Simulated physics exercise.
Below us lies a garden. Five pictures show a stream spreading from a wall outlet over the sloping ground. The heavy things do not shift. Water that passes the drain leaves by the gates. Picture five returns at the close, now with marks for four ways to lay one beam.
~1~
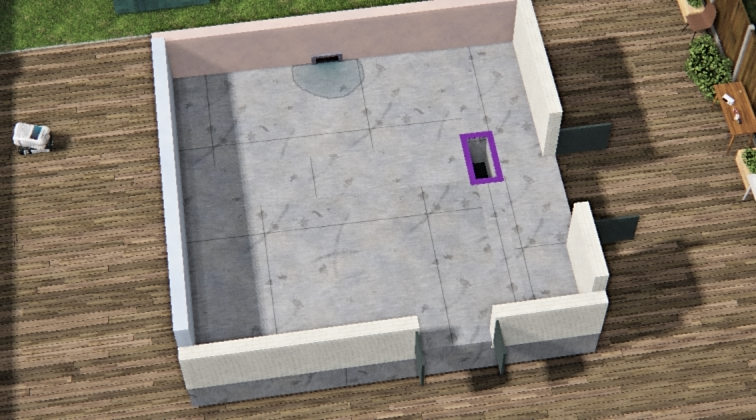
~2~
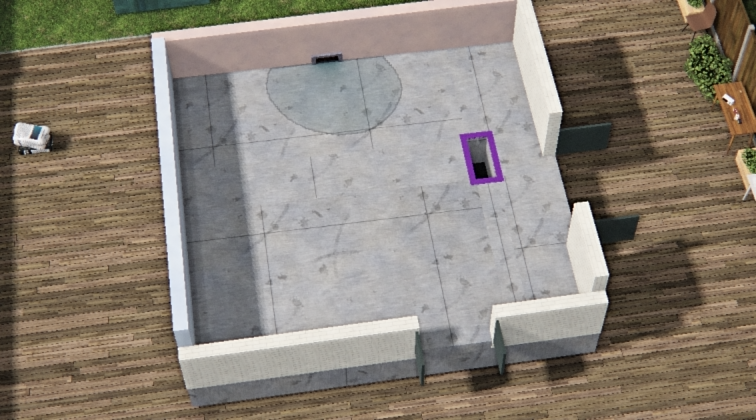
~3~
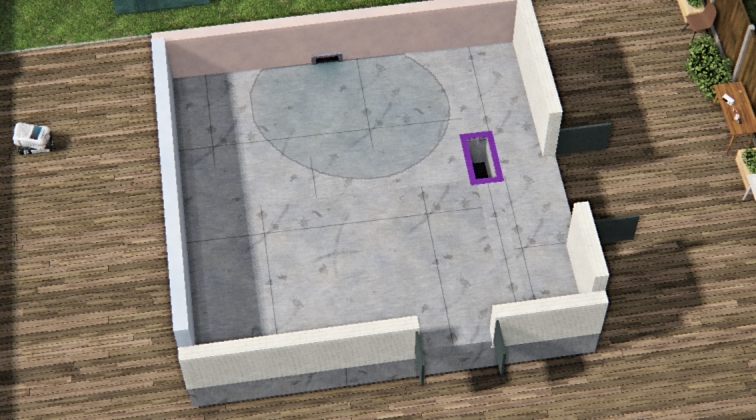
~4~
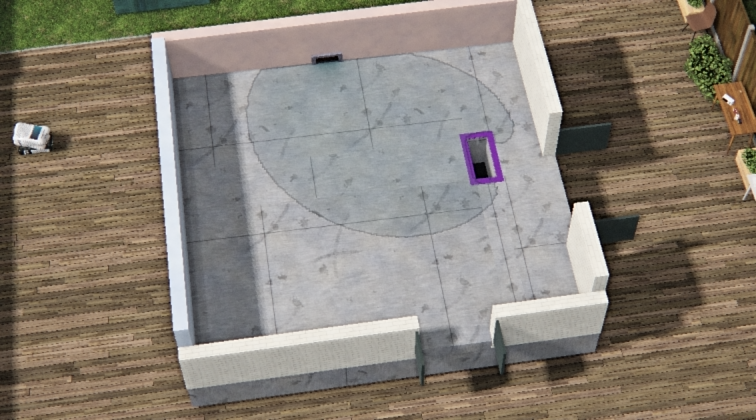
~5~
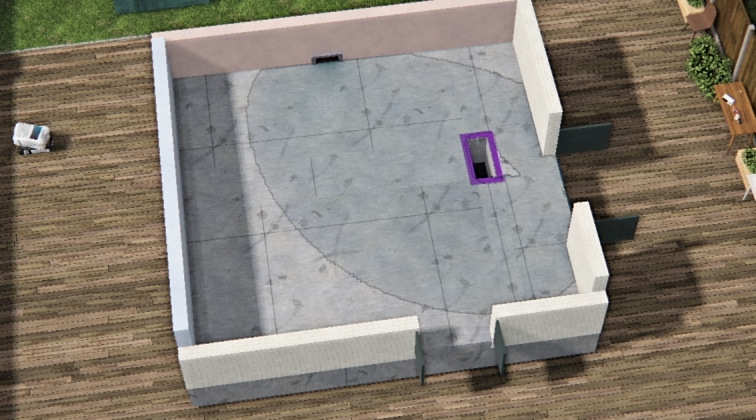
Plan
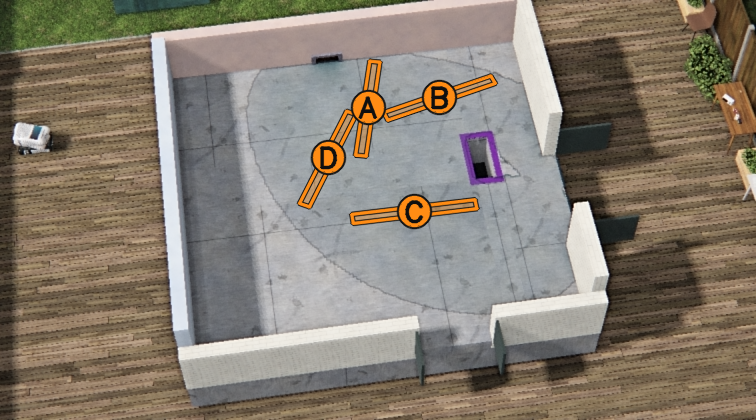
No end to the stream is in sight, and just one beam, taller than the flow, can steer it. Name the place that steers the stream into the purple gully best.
C beats the others.
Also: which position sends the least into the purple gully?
A.
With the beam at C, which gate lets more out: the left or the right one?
The right one.
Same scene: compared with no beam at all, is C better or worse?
Better.
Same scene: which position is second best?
The answer is D.
On the marked copy, A from (360, 155) to (374, 61); B from (385, 116) to (493, 79); C from (352, 218) to (475, 204); D from (304, 205) to (351, 112).
Choosing A, next to none of the stream goes into the purple gully, about 99 % out by the gates.
Choosing B, about 12 % of the stream goes into the purple gully, about 88 % out by the gates.
Choosing C, about 42 % of the stream goes into the purple gully, about 55 % out by the gates.
Choosing D, about 23 % of the stream goes into the purple gully, about 75 % out by the gates.
